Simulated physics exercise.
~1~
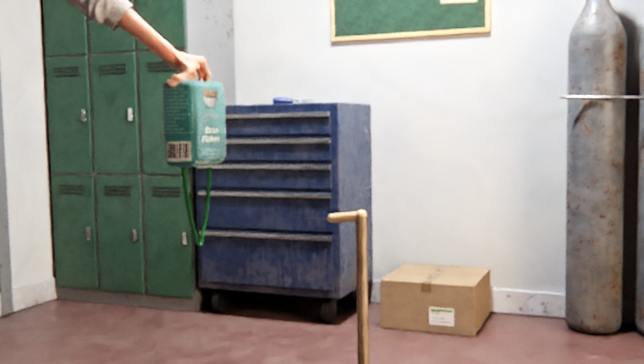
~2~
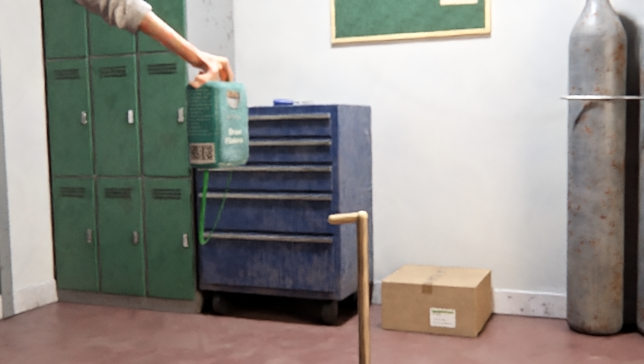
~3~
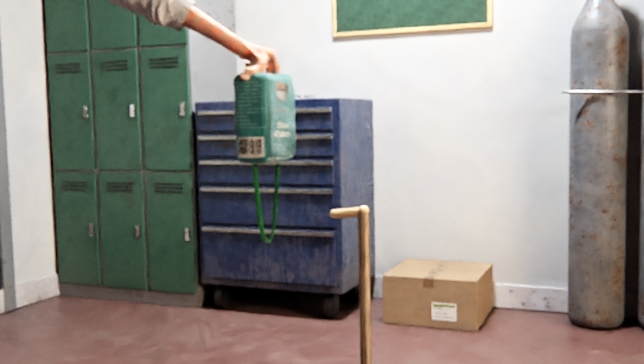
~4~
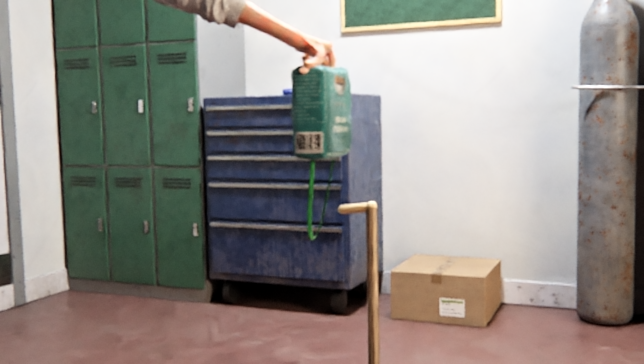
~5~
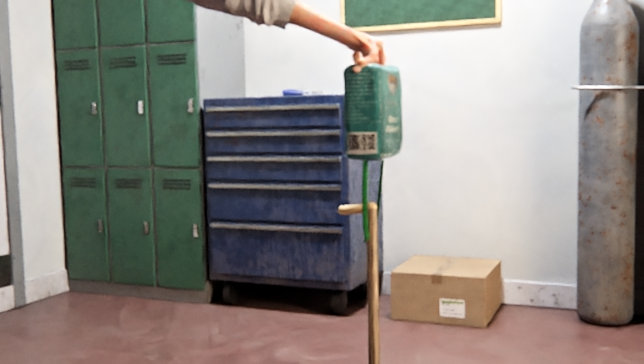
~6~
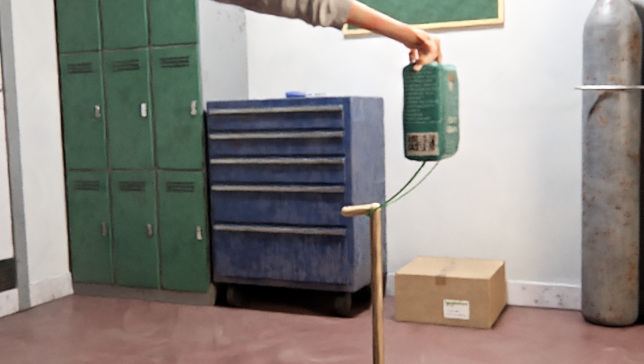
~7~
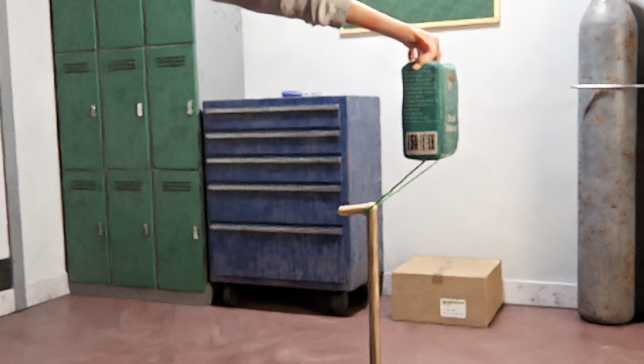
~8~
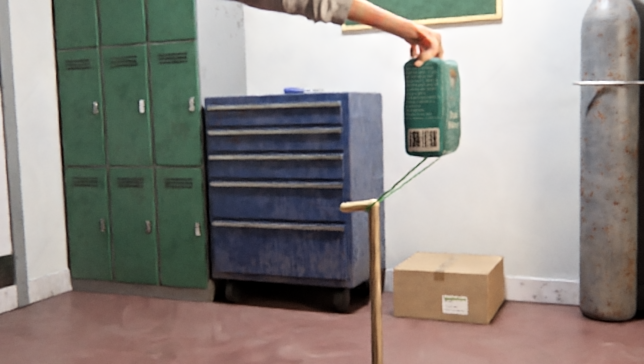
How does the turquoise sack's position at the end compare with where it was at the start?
At the start the sack is well to the left of the post, between the green lockers and the blue tool chest. At the end it is held to the right of the post, above the cardboard box.
